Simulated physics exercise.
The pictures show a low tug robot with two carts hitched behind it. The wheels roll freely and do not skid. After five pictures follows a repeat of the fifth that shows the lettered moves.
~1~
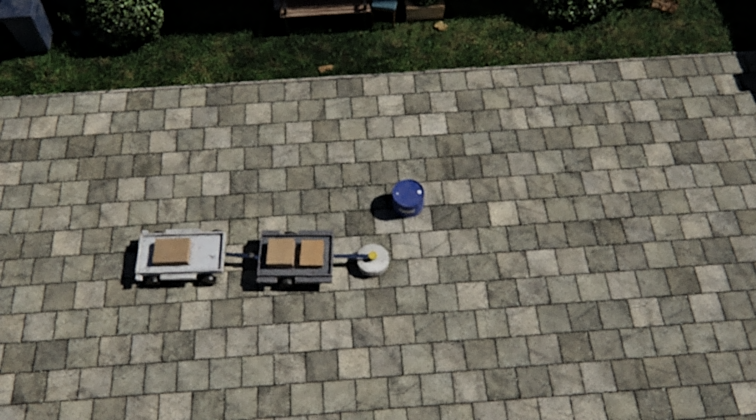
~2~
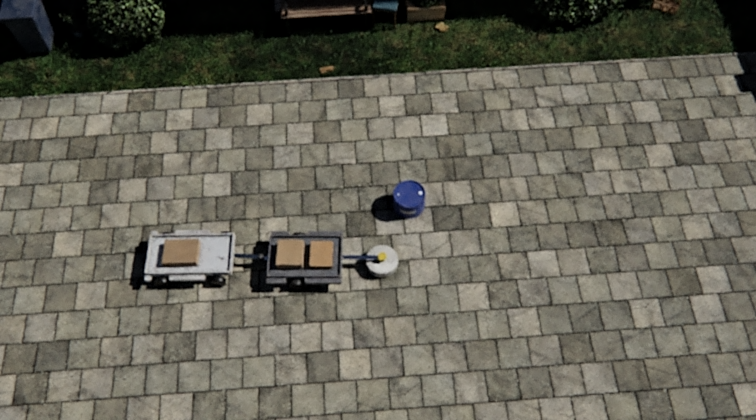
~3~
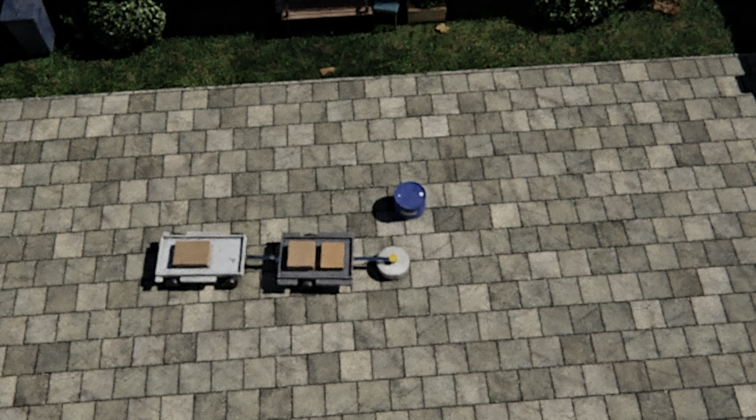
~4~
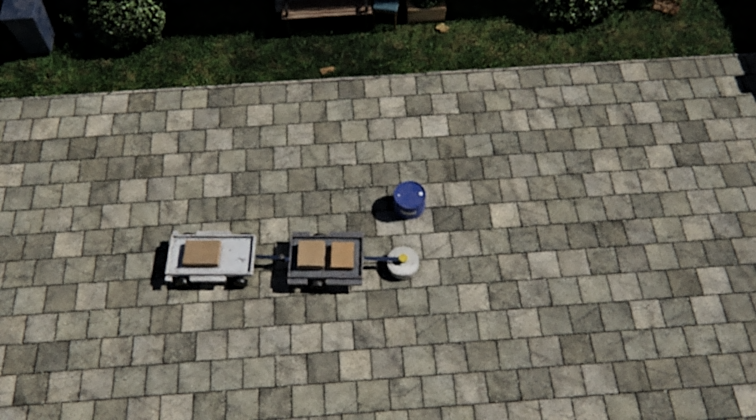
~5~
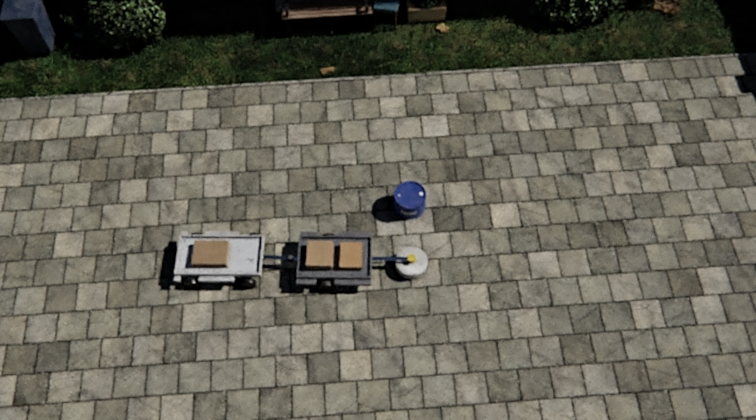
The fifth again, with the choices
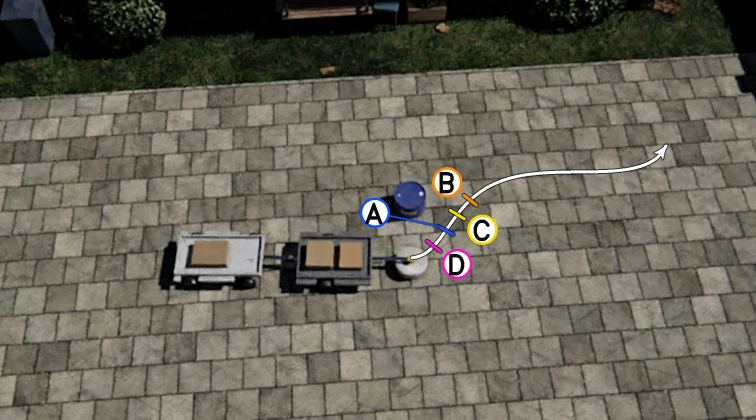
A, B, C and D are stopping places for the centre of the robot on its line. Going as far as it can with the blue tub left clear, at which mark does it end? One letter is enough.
It can go as far as A.
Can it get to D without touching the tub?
Yes.
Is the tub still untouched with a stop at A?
Yes.
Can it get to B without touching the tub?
No.
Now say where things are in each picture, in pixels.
The first picture shows grey cart (296, 255); white cart (181, 253); blue tub (408, 205).
The second picture shows robot (382, 260); grey cart (305, 256); white cart (191, 254); blue tub (409, 205).
The third picture shows robot (393, 262); grey cart (316, 258); white cart (202, 256); blue tub (410, 207).
The fourth picture shows robot (403, 262); grey cart (326, 257); white cart (211, 255); blue tub (409, 206).
The fifth picture shows robot (411, 262); grey cart (335, 257); white cart (220, 256); blue tub (410, 206).
On the marked copy, A at (446, 230); B at (470, 200); C at (457, 215); D at (434, 246); the route from (412, 258) via (527, 175) to (666, 146).
Taking A. A third of the way, robot (426, 257), last cart (235, 256).
Two thirds of the way, robot (438, 245), last cart (250, 257).
When it is over, robot (445, 235), last cart (261, 258); nothing has been touched.
As for the rest, B is too far, the tub has been hit; C is too far, the tub has been hit; D is safe but short.
